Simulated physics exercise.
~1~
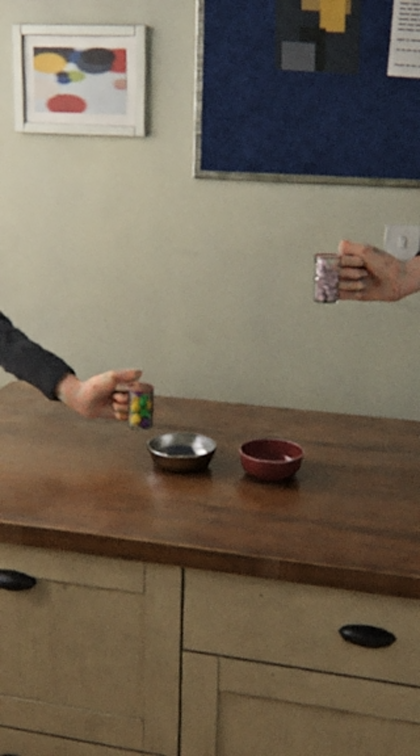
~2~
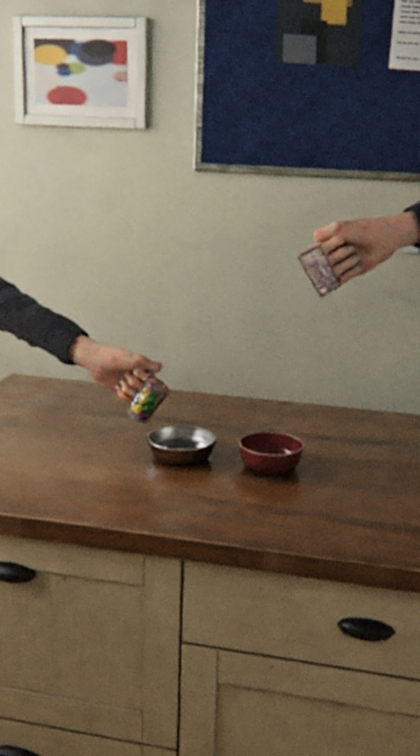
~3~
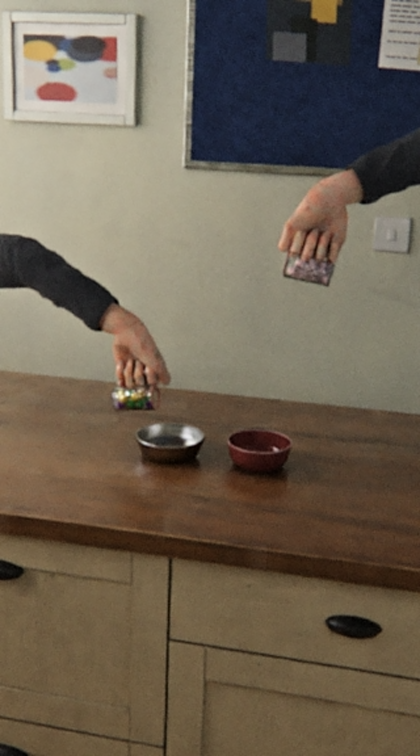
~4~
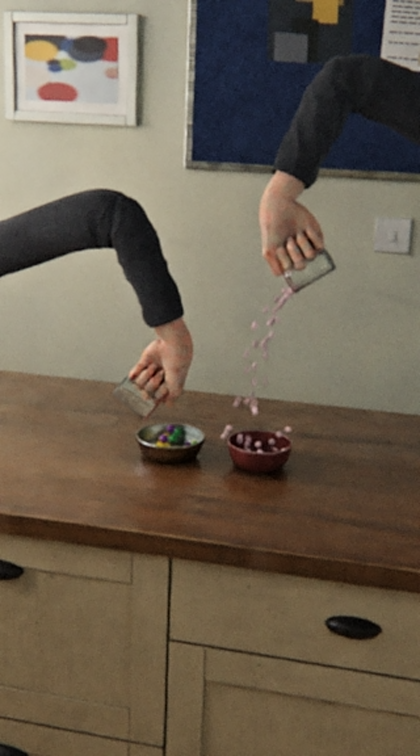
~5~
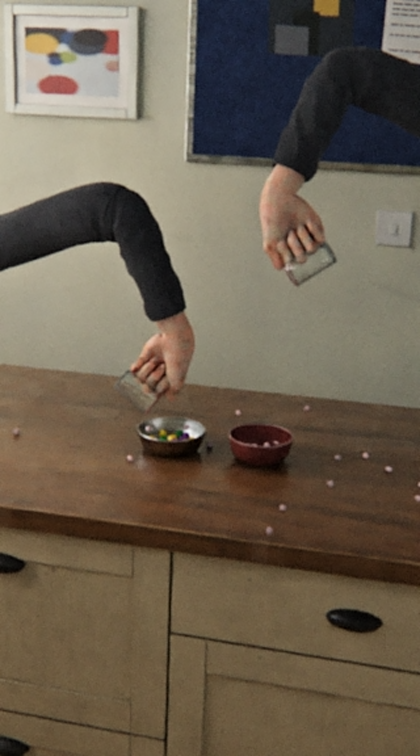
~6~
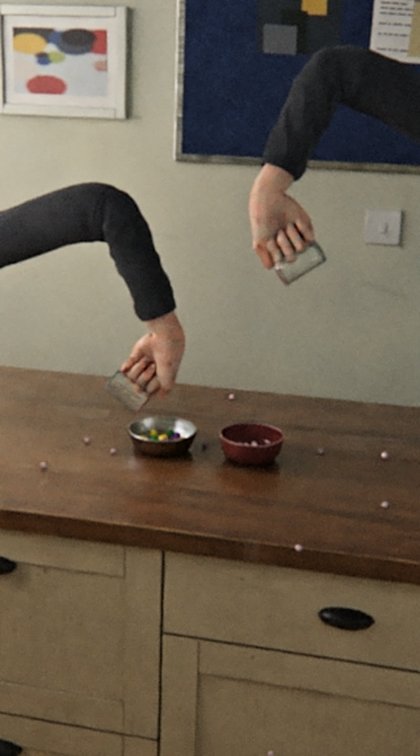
In this clip, two hands tip clear cups over small bowls on a wooden counter, the left one held low and the right one high. The colourful pieces on the left all land in the metal bowl, while some pink pieces scatter around the red bowl.
